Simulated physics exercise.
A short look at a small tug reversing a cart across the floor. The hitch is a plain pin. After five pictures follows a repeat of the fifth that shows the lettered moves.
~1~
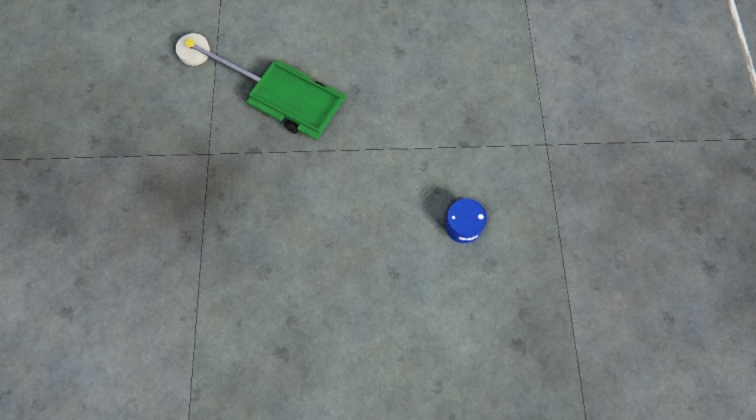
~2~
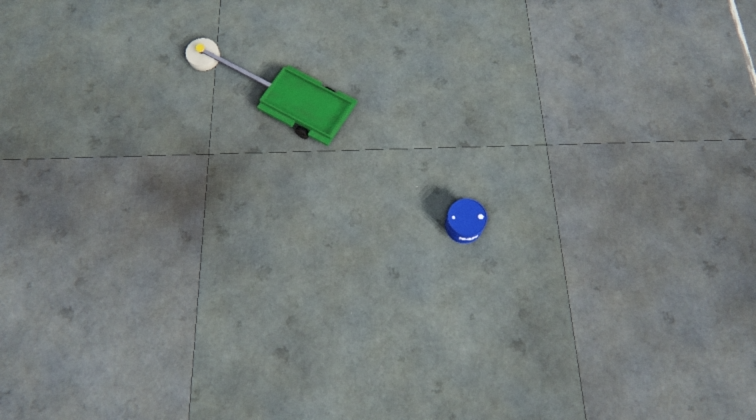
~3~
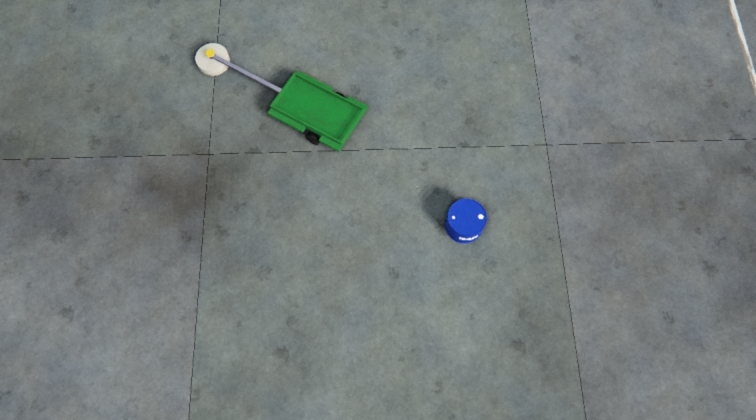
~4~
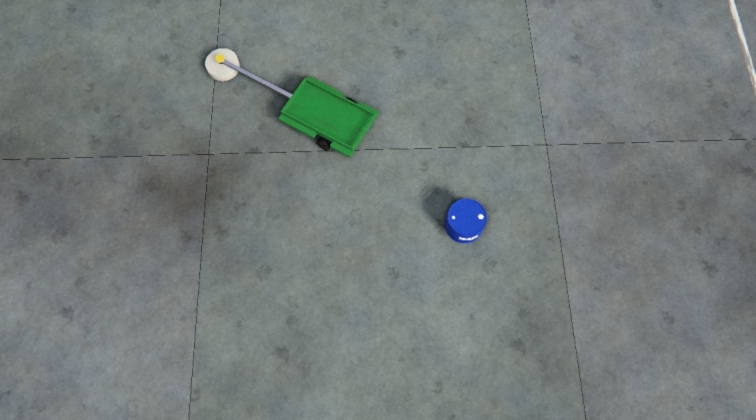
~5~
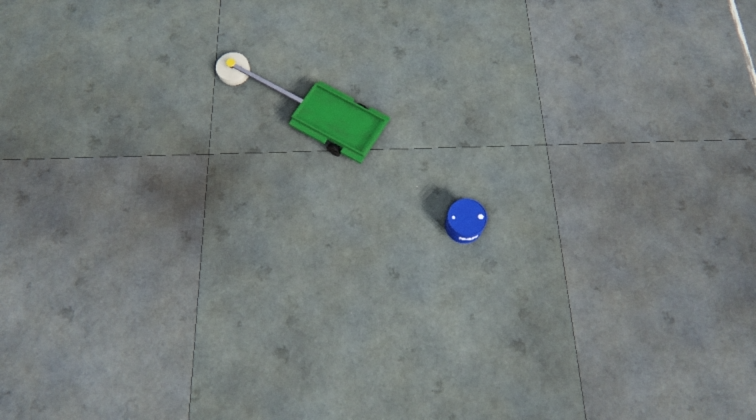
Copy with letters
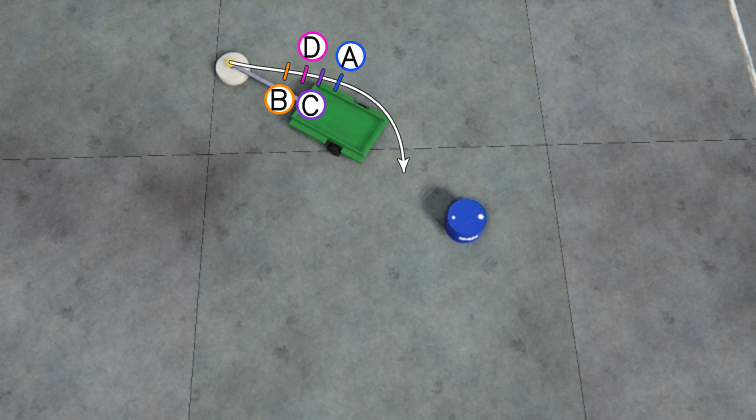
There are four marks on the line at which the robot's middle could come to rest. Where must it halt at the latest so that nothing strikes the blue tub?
C is the last safe stop.
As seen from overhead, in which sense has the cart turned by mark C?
For that mark, clockwise.
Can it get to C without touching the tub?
Yes.
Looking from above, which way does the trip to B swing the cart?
Clockwise.
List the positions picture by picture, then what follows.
In the first picture, robot (192, 48); green cart (297, 98); blue tub (464, 226).
In the second picture, robot (202, 53); green cart (307, 104); blue tub (464, 226).
In the third picture, robot (212, 58); green cart (318, 109); blue tub (464, 226).
In the fourth picture, robot (222, 63); green cart (329, 115); blue tub (464, 226).
In the fifth picture, robot (233, 67); green cart (340, 120); blue tub (464, 226).
On the marked copy, A at (338, 82); B at (287, 71); C at (321, 77); D at (305, 74); the route from (231, 62) via (344, 84) to (404, 171).
With C. Early on, robot (264, 73), cart (367, 135).
Further on, robot (294, 77), cart (390, 150).
At the end, robot (322, 82), cart (409, 166); nothing has been touched.
As for the rest, A is too far, the tub has been hit; B is safe but short; D is safe but short.
